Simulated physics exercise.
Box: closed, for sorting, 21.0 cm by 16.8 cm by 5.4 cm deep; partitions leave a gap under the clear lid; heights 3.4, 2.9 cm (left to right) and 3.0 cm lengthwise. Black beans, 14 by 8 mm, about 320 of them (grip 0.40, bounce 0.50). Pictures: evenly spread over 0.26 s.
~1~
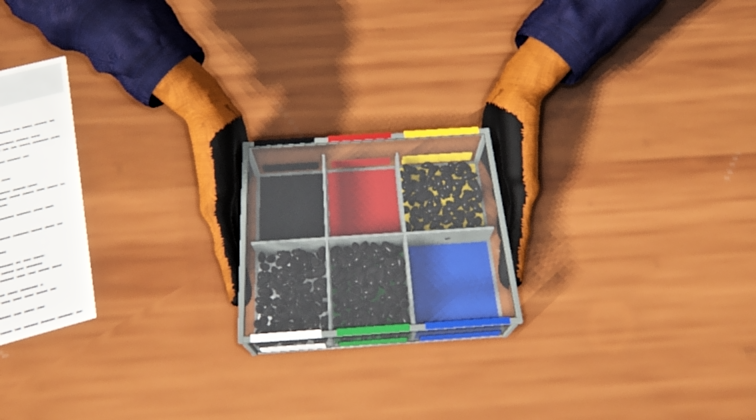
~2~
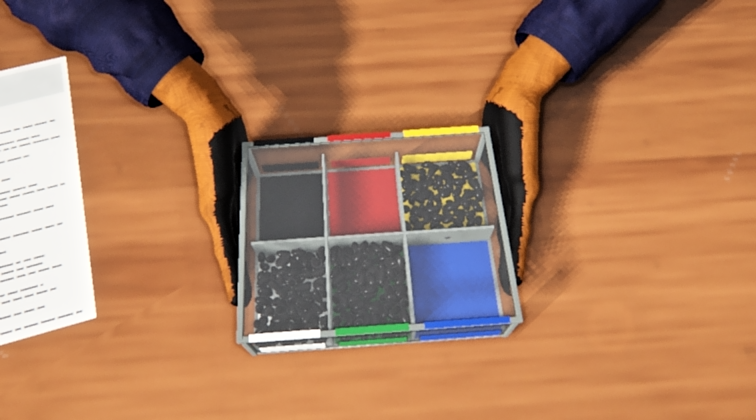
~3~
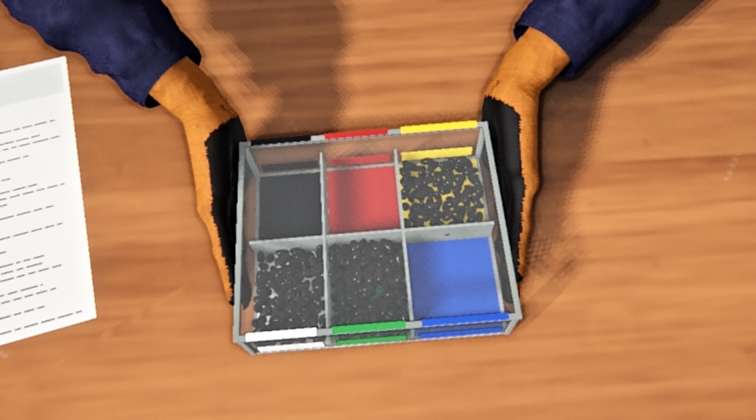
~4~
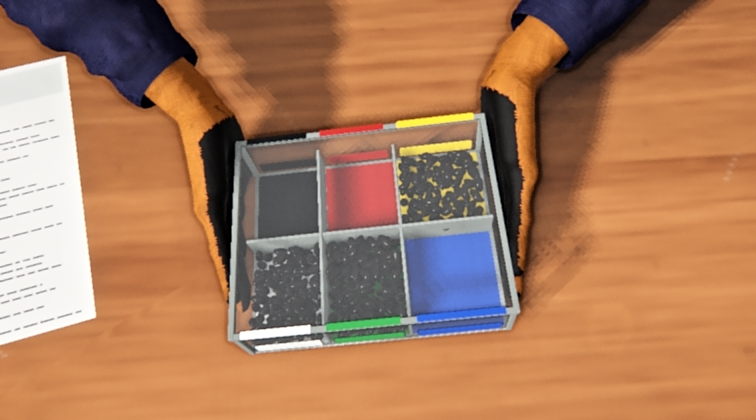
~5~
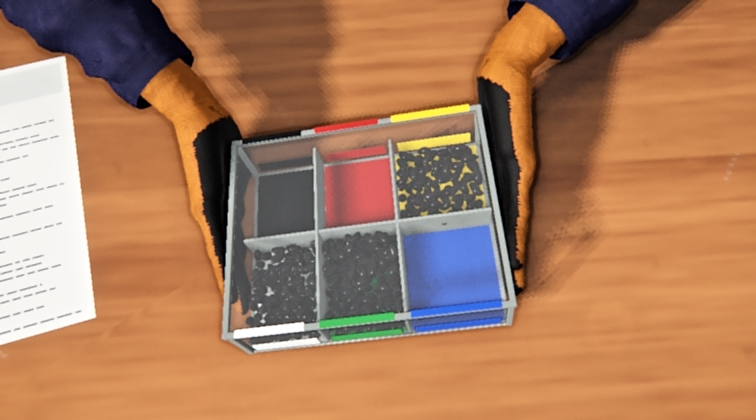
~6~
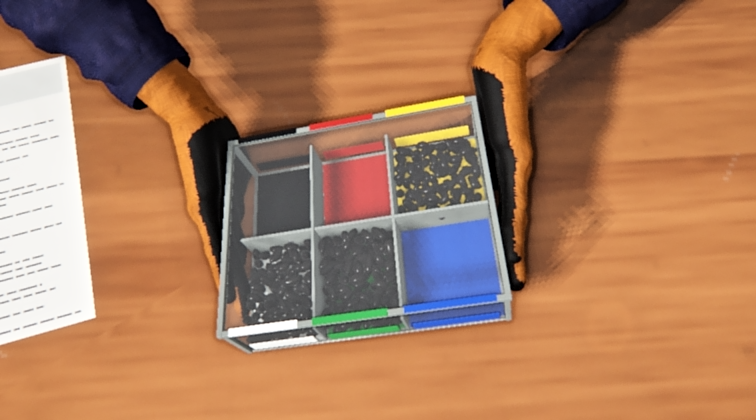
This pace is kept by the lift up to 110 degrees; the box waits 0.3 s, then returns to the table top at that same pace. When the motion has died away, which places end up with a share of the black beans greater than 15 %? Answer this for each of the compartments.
Red: Does not qualify. Blue: Does not qualify. Green: Does not qualify. Yellow: Does not qualify. White: Qualifies. Black: Qualifies.
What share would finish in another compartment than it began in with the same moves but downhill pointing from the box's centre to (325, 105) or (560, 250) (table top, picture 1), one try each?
Approximately 70 percent, then 75 percent.
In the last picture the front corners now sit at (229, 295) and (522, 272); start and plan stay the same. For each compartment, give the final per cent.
Each compartment ends with, in per cent, red 35, blue 0, green 0, yellow 30, white 0 and black 40.
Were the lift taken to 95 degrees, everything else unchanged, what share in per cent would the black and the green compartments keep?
With that change you'd see black at 40 % and green at 10 %.
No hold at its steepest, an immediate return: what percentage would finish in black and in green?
That would leave black with 45 percent and green with 0 percent.
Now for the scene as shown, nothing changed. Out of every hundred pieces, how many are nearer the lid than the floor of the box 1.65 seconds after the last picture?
Estimate: Near 70 per cent.
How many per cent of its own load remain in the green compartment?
Around 0 %.
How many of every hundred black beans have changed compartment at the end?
Roughly 70 in a hundred.
Then, 1.65 s after the last picture, tilt 110 degrees; red 5 %, green 5 %, white 50 %, black 35 %.
Then, 2.75 s after the last picture, tilt 55 degrees; white 50 %, black 50 %.
Then, 3.81 s after the last picture, tilt 0 degrees; white 50 %, black 50 %.
In the end, red 0 %, blue 0 %, green 0 %, yellow 0 %, white 50 %, black 50 %.
